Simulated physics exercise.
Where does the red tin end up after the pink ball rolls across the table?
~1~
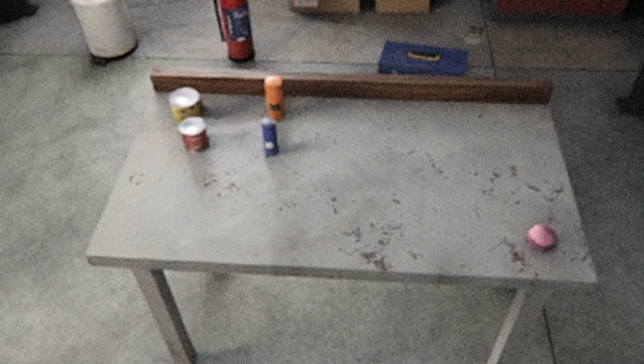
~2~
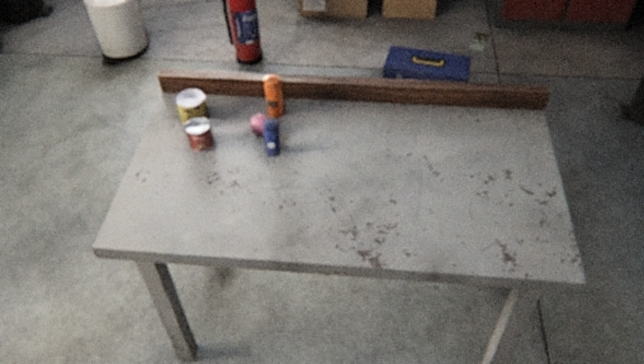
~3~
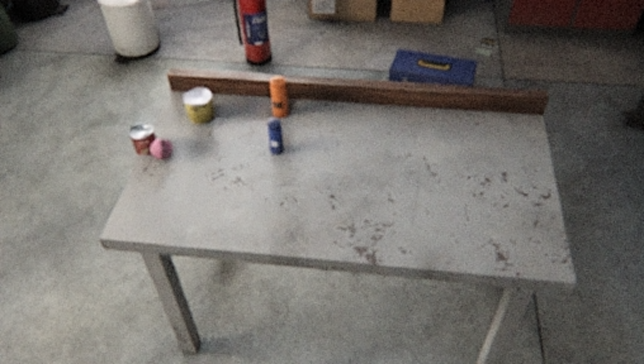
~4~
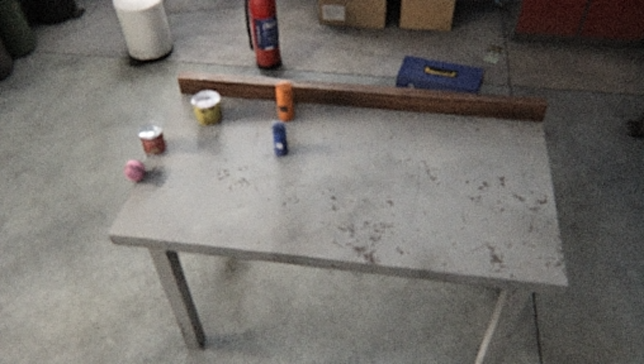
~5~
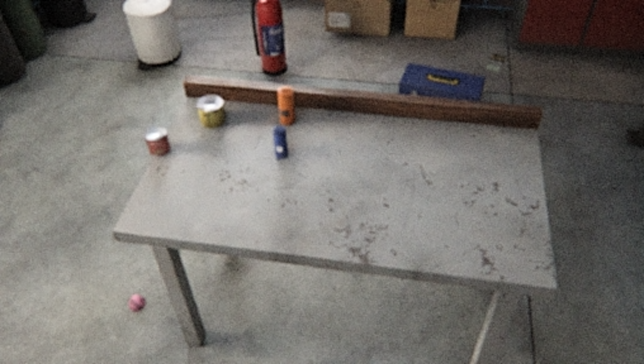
It ends up further left, still upright near the left edge of the table, away from its starting spot beside the yellow tin.
